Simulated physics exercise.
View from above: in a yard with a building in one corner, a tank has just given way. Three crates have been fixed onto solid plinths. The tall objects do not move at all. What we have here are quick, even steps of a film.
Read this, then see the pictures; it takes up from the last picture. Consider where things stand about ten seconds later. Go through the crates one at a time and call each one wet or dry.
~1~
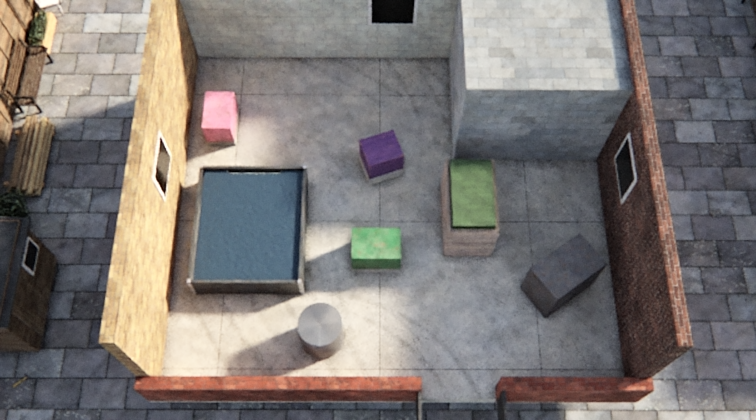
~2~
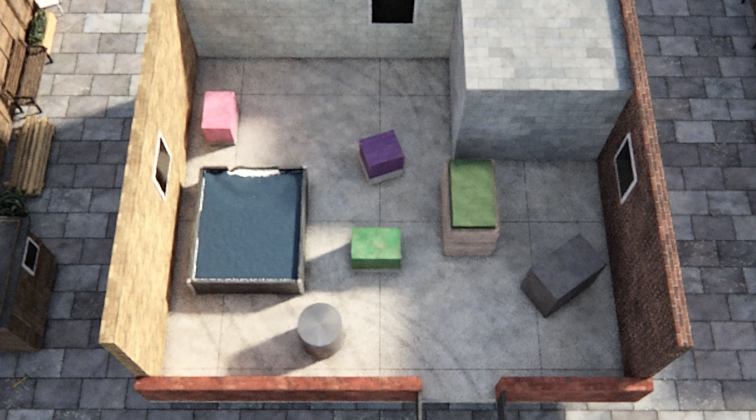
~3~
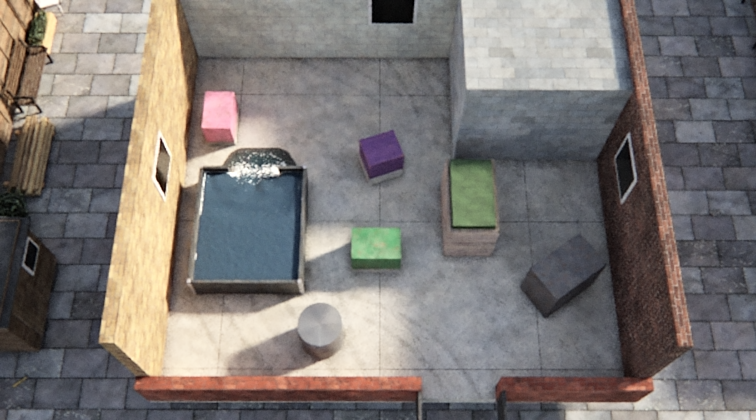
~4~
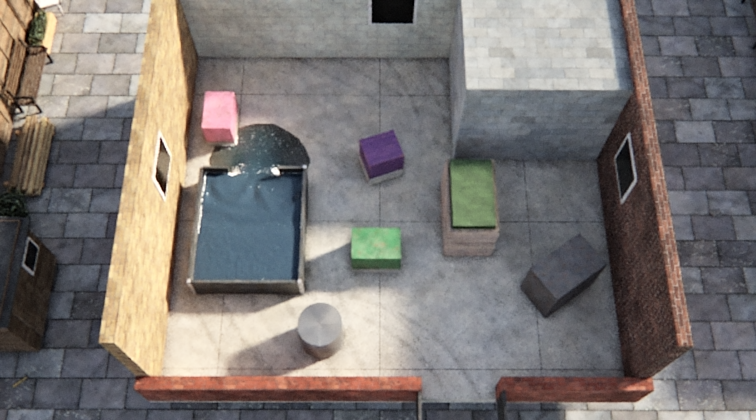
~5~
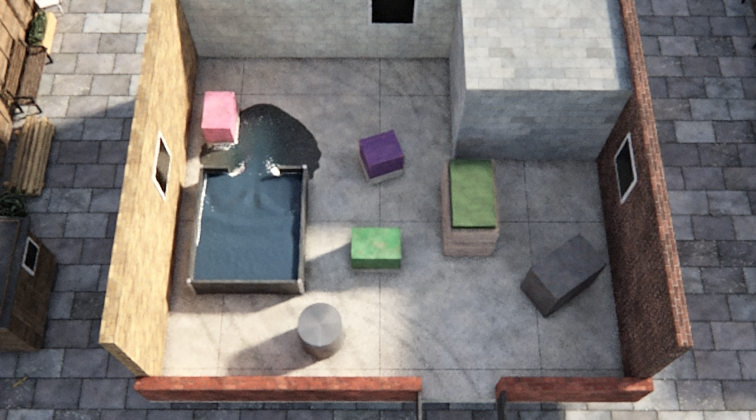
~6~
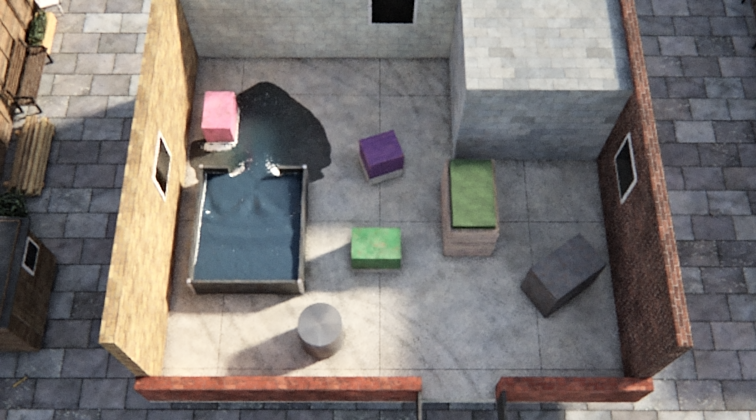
The pink crate is wet. The green crate is dry. The purple crate is dry.
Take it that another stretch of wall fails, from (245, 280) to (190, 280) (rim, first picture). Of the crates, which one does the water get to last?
The purple crate.
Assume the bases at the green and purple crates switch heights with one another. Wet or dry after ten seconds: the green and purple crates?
My reading: Green crate is spared; purple crate remains dry.
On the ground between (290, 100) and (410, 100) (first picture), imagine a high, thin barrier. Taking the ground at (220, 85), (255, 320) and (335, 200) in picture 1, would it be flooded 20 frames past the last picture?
Outcome by spot, in order - watered, unwatered, unwatered.
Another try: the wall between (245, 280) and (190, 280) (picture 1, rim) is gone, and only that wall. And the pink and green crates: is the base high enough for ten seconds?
In that case the pink one is never flooded and the green one is never flooded.
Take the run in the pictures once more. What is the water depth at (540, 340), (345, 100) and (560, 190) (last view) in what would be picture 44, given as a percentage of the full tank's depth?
0, 14, 0 %.
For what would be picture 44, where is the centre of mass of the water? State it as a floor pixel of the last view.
That comes out near (293, 168).
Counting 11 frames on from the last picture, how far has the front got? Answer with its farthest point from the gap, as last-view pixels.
Roughly at (410, 61).
A moment on, water covers 15 % of the floor; the pink crate water round its plinth, the green crate not reached, the purple crate not reached.
Next, water covers 25 % of the floor; the pink crate water round its plinth, the green crate not reached, the purple crate water round its plinth.
Then, water covers 30 % of the floor; the pink crate water round its plinth, the green crate not reached, the purple crate water round its plinth.
Later, water covers 50 % of the floor; the pink crate water round its plinth, the green crate water round its plinth, the purple crate water round its plinth.
In the end, water covers 80 % of the floor; the pink crate was topped, the green crate stayed above the water, the purple crate stayed above the water.
